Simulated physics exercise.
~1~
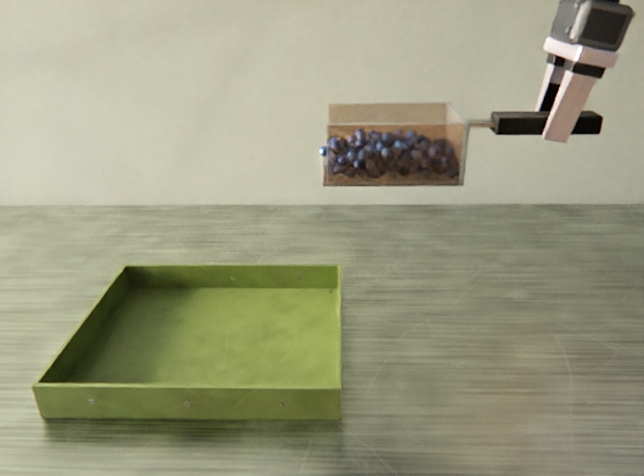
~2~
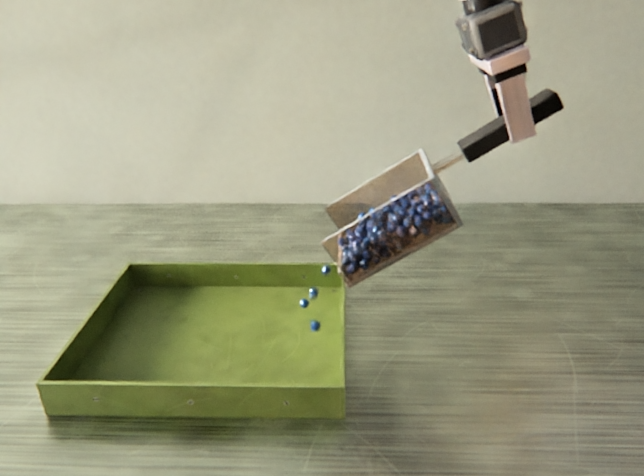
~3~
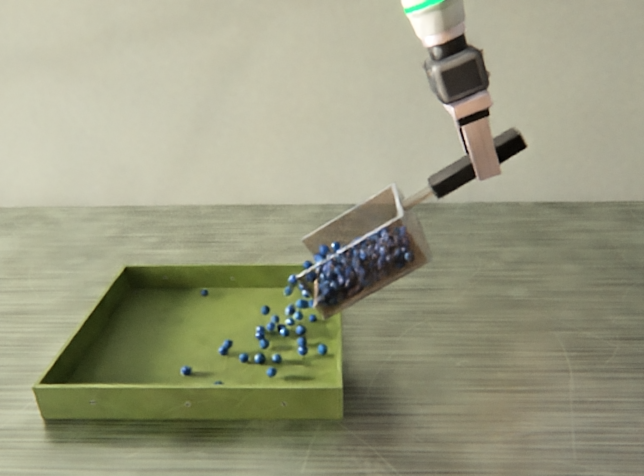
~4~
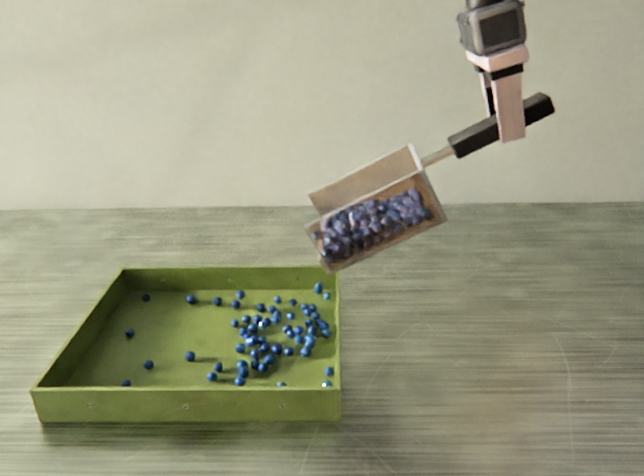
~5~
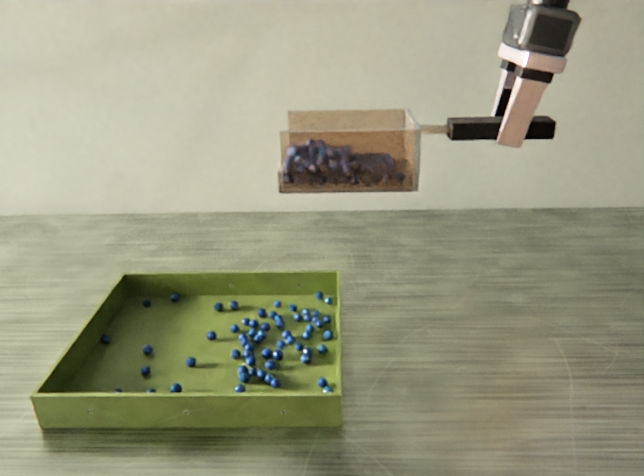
A robot arm tipped a clear box of small blue beads toward a green tray, spilling a stream of them inside, then raised and leveled the box again, leaving many beads scattered across the tray and plenty still in the box.
